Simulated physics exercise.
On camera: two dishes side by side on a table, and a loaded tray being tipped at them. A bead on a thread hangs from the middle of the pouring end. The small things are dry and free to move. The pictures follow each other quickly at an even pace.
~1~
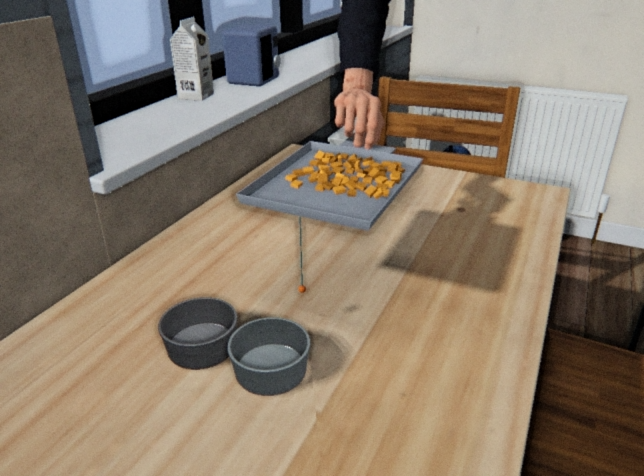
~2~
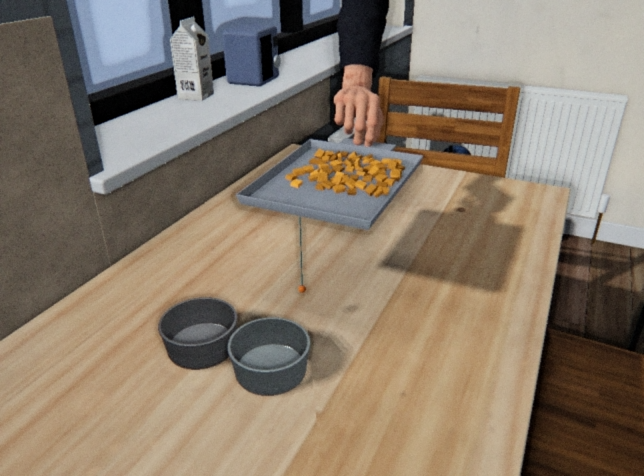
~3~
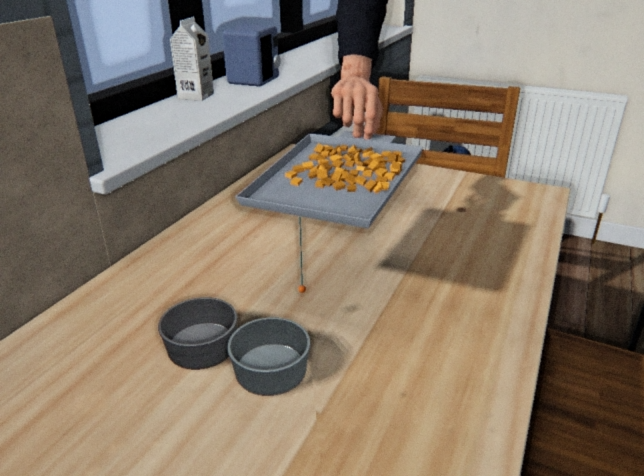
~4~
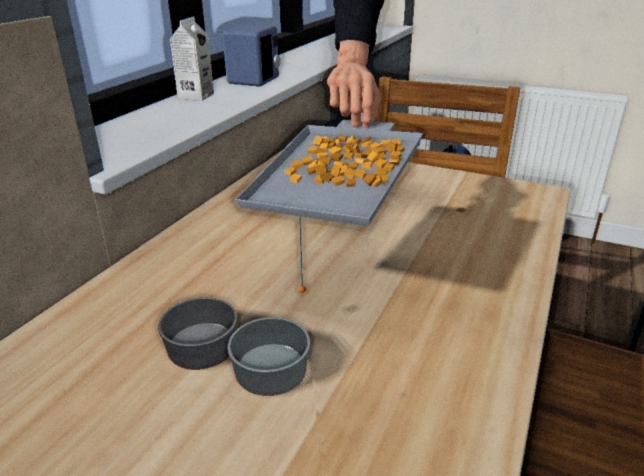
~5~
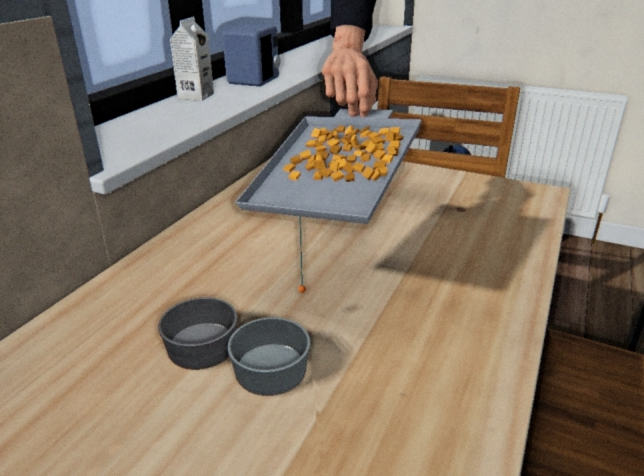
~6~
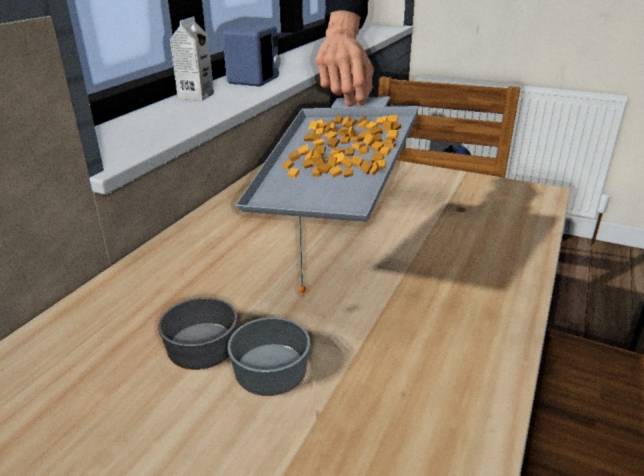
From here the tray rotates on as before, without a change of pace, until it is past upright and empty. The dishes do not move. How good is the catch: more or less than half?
In the dishes lies only the smaller part of it.
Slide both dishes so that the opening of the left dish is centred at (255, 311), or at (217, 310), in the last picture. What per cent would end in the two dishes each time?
Near 30 % and 30 %.
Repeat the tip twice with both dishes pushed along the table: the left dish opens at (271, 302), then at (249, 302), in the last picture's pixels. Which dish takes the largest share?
One: The left dish. Two: The left one.
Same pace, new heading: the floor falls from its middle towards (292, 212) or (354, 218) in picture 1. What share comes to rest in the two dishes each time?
Roughly 20 per cent, and 0 per cent.
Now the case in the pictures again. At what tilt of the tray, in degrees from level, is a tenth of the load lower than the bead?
Roughly 75°.
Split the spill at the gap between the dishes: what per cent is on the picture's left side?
Close to 30 per cent.
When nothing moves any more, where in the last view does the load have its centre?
Around (247, 318).
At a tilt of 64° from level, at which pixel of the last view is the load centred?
Around (265, 202).
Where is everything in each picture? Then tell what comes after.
In the first frame, corners of the pouring end at (240, 193) and (369, 220), level; middle of the load at (350, 171), small crackers; left dish at (176, 354); right dish at (249, 379); bead on its thread at (302, 289).
In the second frame, corners of the pouring end at (240, 194) and (368, 220), level; middle of the load at (350, 169).
In the third frame, corners of the pouring end at (239, 196) and (368, 218), tipped barely, lowest at the left corner; middle of the load at (350, 164).
In the fourth frame, corners of the pouring end at (239, 198) and (367, 216), tipped a little, lowest at the left corner; middle of the load at (349, 156).
In the fifth frame, corners of the pouring end at (239, 201) and (366, 215), tipped clearly, lowest at the left corner; middle of the load at (347, 148).
In the sixth frame, corners of the pouring end at (239, 204) and (365, 213), tipped clearly, lowest at the left corner; middle of the load at (345, 140); left dish at (176, 354); right dish at (249, 379).
Soon after the last picture, tray tipped steeply; nearly all on the tray; a small part in the air.
A little later, tray tipped past a quarter turn; about a quarter on the tray; a stray few in the right dish; a small part in the left dish; about two thirds outside both; a small part in the air.
Later still, tray tipped past a quarter turn; a stray few in the right dish; a small part in the left dish; nearly all outside both.
At rest, tray tipped past a quarter turn; a stray few in the right dish; a small part in the left dish; nearly all outside both.
